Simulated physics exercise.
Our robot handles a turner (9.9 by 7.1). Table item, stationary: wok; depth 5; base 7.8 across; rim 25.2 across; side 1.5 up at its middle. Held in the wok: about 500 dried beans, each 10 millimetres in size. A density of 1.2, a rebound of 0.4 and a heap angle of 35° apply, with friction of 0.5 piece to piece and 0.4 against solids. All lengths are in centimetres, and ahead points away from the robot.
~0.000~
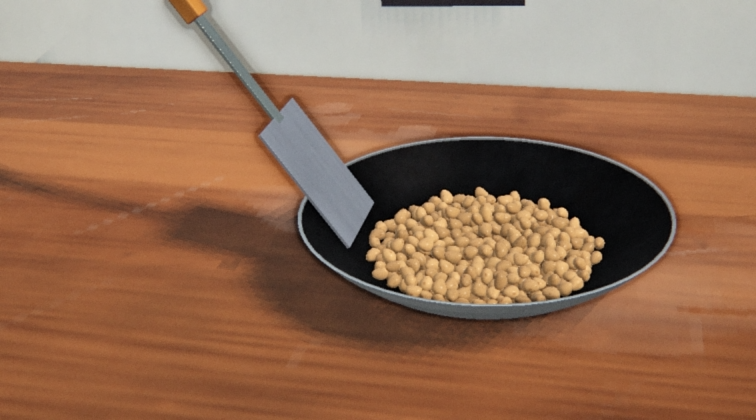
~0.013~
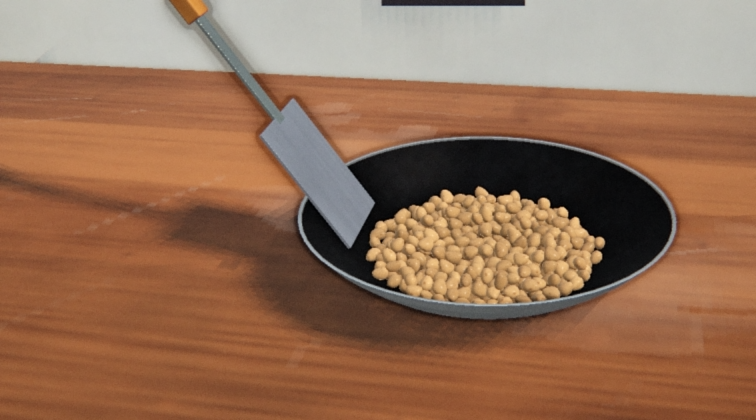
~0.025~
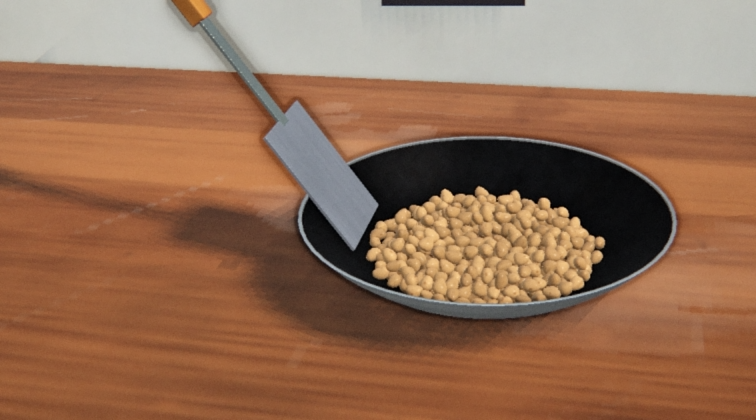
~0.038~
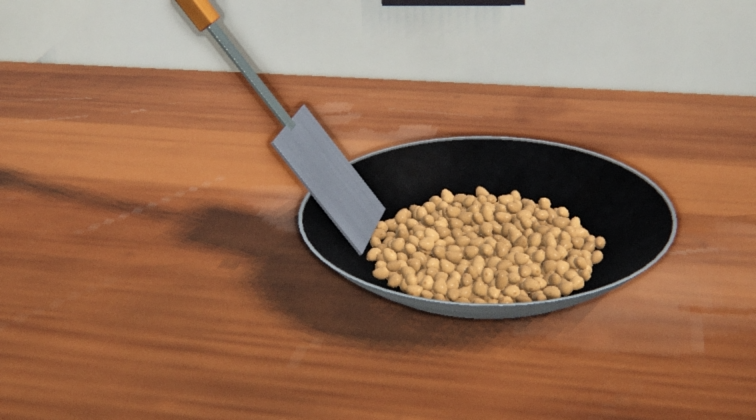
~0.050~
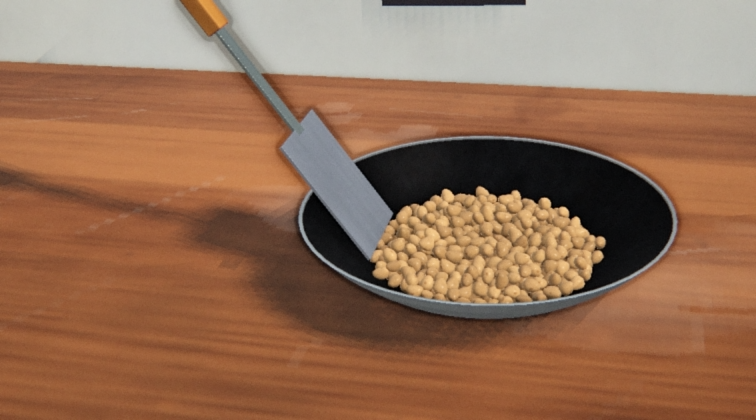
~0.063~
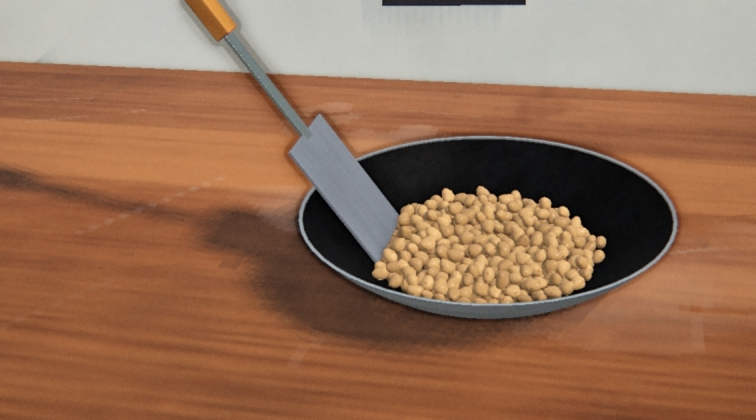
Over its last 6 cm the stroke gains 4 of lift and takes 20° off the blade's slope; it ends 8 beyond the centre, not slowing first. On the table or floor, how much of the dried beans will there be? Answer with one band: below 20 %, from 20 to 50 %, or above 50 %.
Below 20 %.
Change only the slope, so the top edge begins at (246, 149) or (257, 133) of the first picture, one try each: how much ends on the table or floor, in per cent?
About 10 and 10 per cent.
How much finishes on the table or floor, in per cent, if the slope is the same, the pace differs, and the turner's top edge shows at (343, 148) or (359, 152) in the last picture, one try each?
First try about 30 %, second try about 40 %.
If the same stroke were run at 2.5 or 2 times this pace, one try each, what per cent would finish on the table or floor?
Estimates in order: 35 per cent, 25 per cent.
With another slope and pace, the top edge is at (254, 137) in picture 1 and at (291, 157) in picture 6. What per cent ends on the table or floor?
About 10 per cent.
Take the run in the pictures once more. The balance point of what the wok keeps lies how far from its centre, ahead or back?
Roughly 4.5 centimetres ahead.
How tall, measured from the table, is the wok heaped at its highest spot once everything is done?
Peak at rest, approximately 6.0 centimetres.
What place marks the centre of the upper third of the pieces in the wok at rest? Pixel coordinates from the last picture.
The centre sits at about (611, 232).
After 0.19 s, sloping 54°, highest piece 5 above the table; 504 in the wok.
After 0.31 s, sloping 46°, highest piece 7 above the table; 493 in the wok, 11 on the blade or in flight.
After 0.57 s, sloping 34°, highest piece 7 above the table; 440 in the wok, 61 on the table or floor, 3 on the blade or in flight.
After 1.62 s, sloping 34°, highest piece 6 above the table; 439 in the wok, 65 on the table or floor.
In the end, 439 in the wok, 65 on the table or floor. That is 13 % on the table or floor.
